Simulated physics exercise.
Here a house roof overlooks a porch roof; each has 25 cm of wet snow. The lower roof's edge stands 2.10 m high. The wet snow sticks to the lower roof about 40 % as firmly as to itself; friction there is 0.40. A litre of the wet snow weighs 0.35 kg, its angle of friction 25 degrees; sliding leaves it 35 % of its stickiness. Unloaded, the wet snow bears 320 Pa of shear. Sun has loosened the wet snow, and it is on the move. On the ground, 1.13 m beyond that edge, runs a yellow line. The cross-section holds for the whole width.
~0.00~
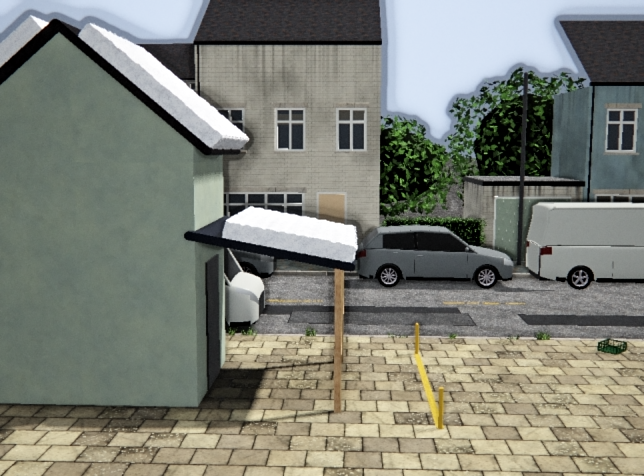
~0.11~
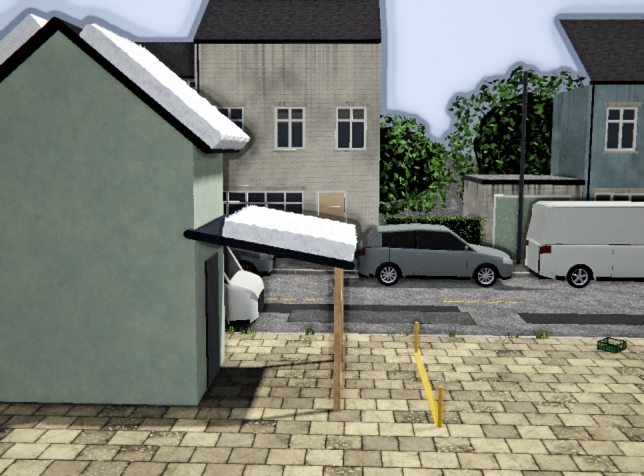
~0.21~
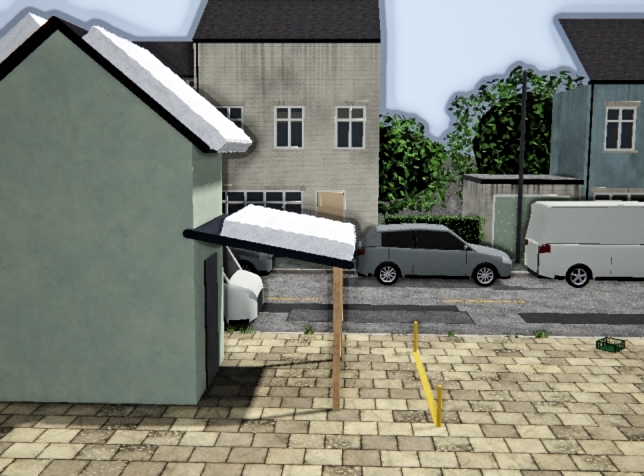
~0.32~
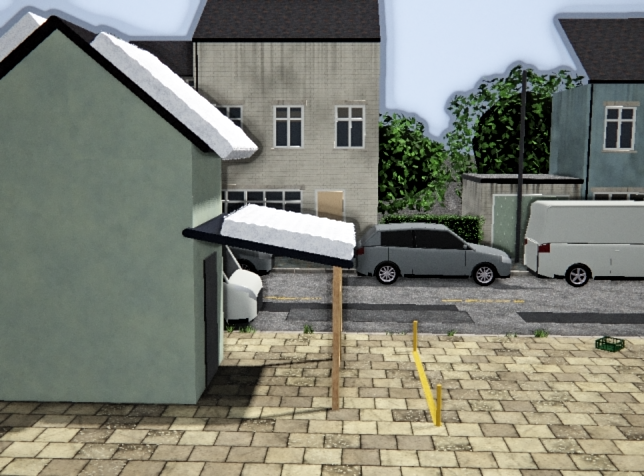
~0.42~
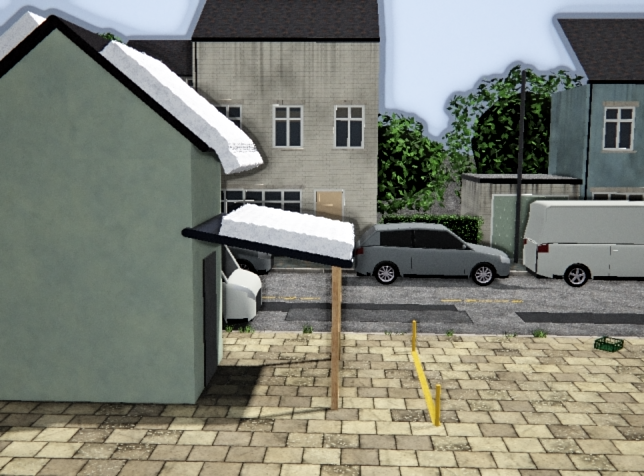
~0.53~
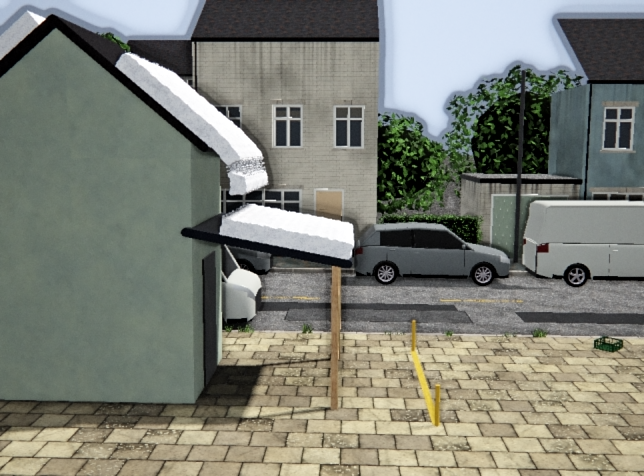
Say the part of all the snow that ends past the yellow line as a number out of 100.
It comes to some 39 %.
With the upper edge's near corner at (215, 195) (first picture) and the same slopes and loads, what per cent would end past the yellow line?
It would be near 8 %.
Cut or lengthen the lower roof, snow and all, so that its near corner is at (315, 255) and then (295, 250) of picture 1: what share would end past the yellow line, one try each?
In that order: 45 %, 40 %.
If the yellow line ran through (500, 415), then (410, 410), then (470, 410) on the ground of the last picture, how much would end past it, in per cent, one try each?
In that order: 18 %, 45 %, 25 %.
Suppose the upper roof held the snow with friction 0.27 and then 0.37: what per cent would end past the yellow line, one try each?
In that order: 35 %, 30 %.
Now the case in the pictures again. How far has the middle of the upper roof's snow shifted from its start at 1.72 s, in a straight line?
Roughly 4.0 m.
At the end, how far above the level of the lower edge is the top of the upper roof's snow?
About 0.6 m.
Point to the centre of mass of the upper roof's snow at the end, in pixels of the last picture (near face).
Around (415, 339).
By 1.07 s, none is below the lower edge and 0 % is past the line.
By 1.72 s, 40 % is below the lower edge and 14 % is past the line.
By 2.36 s, 55 % is below the lower edge and 39 % is past the line.
By 3.00 s, 55 % is below the lower edge and 39 % is past the line.
By 3.10 s, at the end, 55 % is below the lower edge and 39 % is past the line.
